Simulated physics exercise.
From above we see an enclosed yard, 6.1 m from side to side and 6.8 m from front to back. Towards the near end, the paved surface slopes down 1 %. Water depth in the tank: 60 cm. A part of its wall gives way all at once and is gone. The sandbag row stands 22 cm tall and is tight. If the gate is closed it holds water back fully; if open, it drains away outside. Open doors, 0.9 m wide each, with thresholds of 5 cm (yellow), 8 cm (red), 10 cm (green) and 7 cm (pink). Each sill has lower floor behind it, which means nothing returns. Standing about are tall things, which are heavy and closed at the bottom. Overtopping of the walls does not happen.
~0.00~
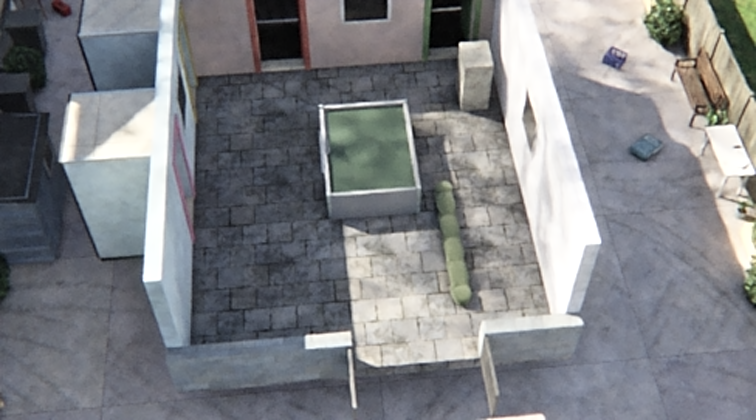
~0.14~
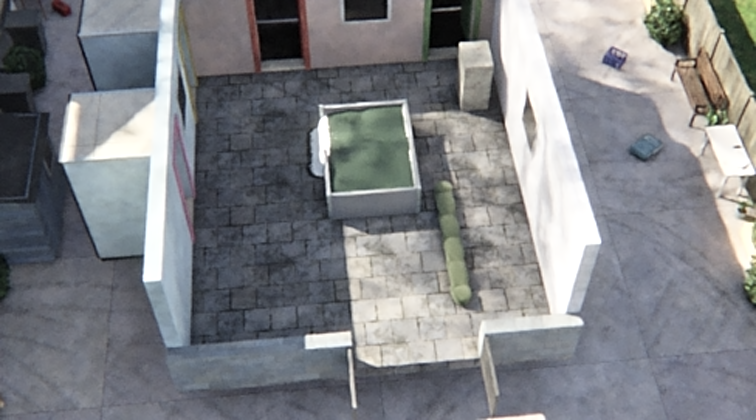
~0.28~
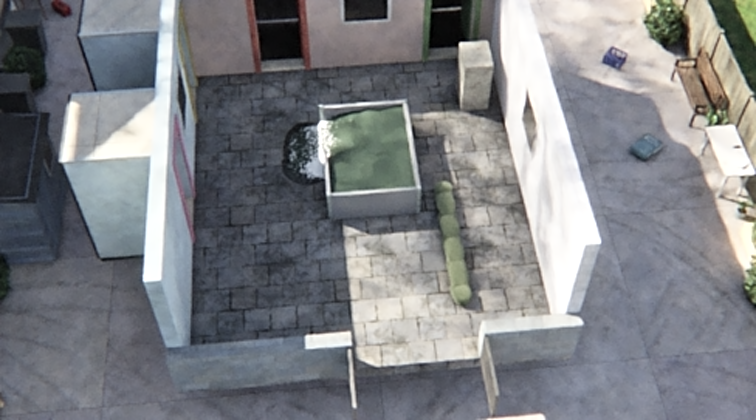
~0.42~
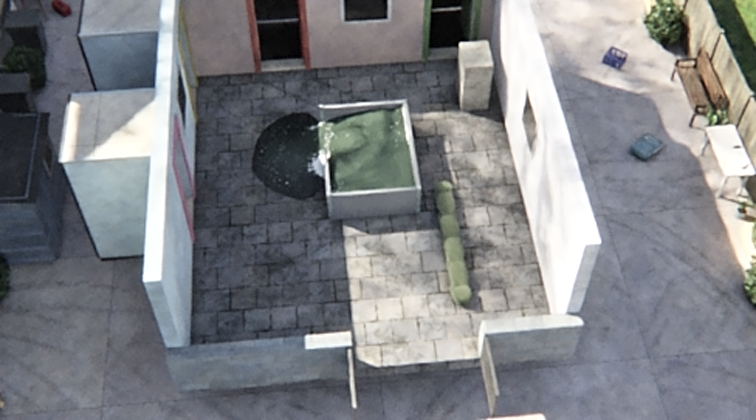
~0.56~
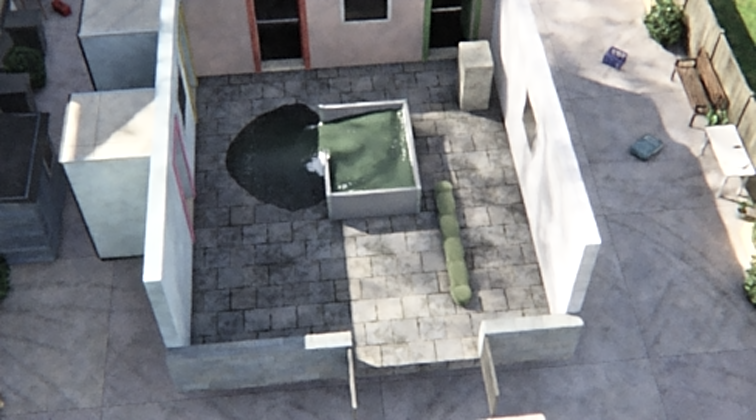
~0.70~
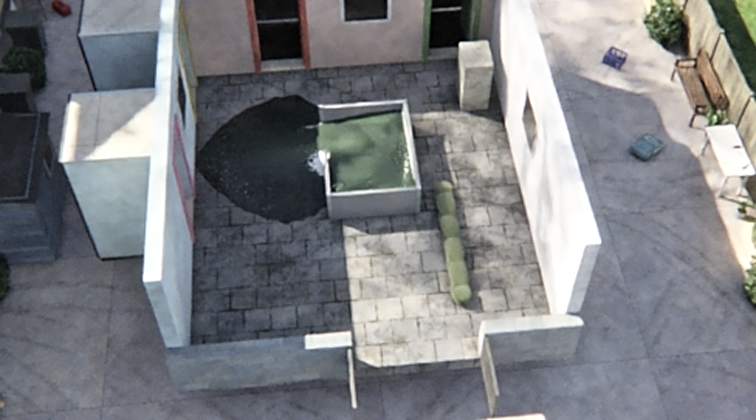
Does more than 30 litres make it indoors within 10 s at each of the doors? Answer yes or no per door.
Yellow door, yes; red door, no; green door, no; pink door, yes.
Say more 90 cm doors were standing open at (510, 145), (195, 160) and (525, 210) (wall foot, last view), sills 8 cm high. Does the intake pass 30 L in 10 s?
First doorway falls short, second gets there, third falls short.
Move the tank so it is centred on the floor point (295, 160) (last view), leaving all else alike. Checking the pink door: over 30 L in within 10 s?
Pink: Within limit.
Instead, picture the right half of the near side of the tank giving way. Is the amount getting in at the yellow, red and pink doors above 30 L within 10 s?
In that case, yellow door: Less than that, red door: Less than that, pink door: Less than that.
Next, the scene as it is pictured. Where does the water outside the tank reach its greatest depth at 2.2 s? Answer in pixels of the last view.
Look at roughly (197, 87).
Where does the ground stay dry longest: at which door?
The answer is the green door.
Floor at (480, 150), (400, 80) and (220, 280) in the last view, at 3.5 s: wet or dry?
Well, the first is untouched by it, the next untouched by it, the last drenched.
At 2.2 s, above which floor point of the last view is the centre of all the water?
I'd put it close to (302, 161).
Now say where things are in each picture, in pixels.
Still water, 60 cm deep, in the tank at (368, 149), in the first frame.
The front is at (316, 131), 0.6 m from the gap at (326, 144); 0.3 m2 of floor is under water; 60 cm left at the back of the tank, in the second frame.
The front is at (291, 175), 0.9 m from the gap at (326, 146); 0.9 m2 of floor is under water; 60 cm left at the back of the tank, in the third frame.
The front is at (259, 170), 1.3 m from the gap at (326, 147); 2.0 m2 of floor is under water; 58 cm left at the back of the tank, in the fourth frame.
The front is at (230, 163), 1.8 m from the gap at (326, 146); 3.1 m2 of floor is under water; 52 cm left at the back of the tank, in the fifth frame.
Water pours out at (326, 146) and has run 2.4 m, to (202, 155); typically 4 cm deep outside, 51 cm at the tank's back, in the sixth frame.
After 1.4 s water covers 20 % of the floor and is deepest (32 cm) near (317, 144); yellow door 13 cm at the sill, 1 L in, red door not reached, green door not reached, pink door 14 cm at the sill, 2 L in.
After 2.2 s water covers 25 % of the floor and is deepest (36 cm) near (197, 87); yellow door 17 cm at the sill, 45 L in, red door 4 cm at the sill, 0 L in, green door not reached, pink door 14 cm at the sill, 24 L in.
After 3.5 s water covers 35 % of the floor and is deepest (20 cm) near (197, 87); yellow door 17 cm at the sill, 126 L in, red door 9 cm at the sill, 0 L in, green door not reached, pink door 12 cm at the sill, 50 L in.
After 6.0 s water covers 65 % of the floor and is deepest (12 cm) near (191, 370); yellow door 11 cm at the sill, 196 L in, red door 7 cm at the sill, 2 L in, green door 2 cm at the sill, 0 L in, pink door 8 cm at the sill, 68 L in.
After 10.0 s water covers 90 % of the floor and is deepest (8 cm) near (191, 370); yellow door 5 cm at the sill, 226 L in, red door 4 cm at the sill, 2 L in, green door 5 cm at the sill, 0 L in, pink door 5 cm at the sill, 70 L in.
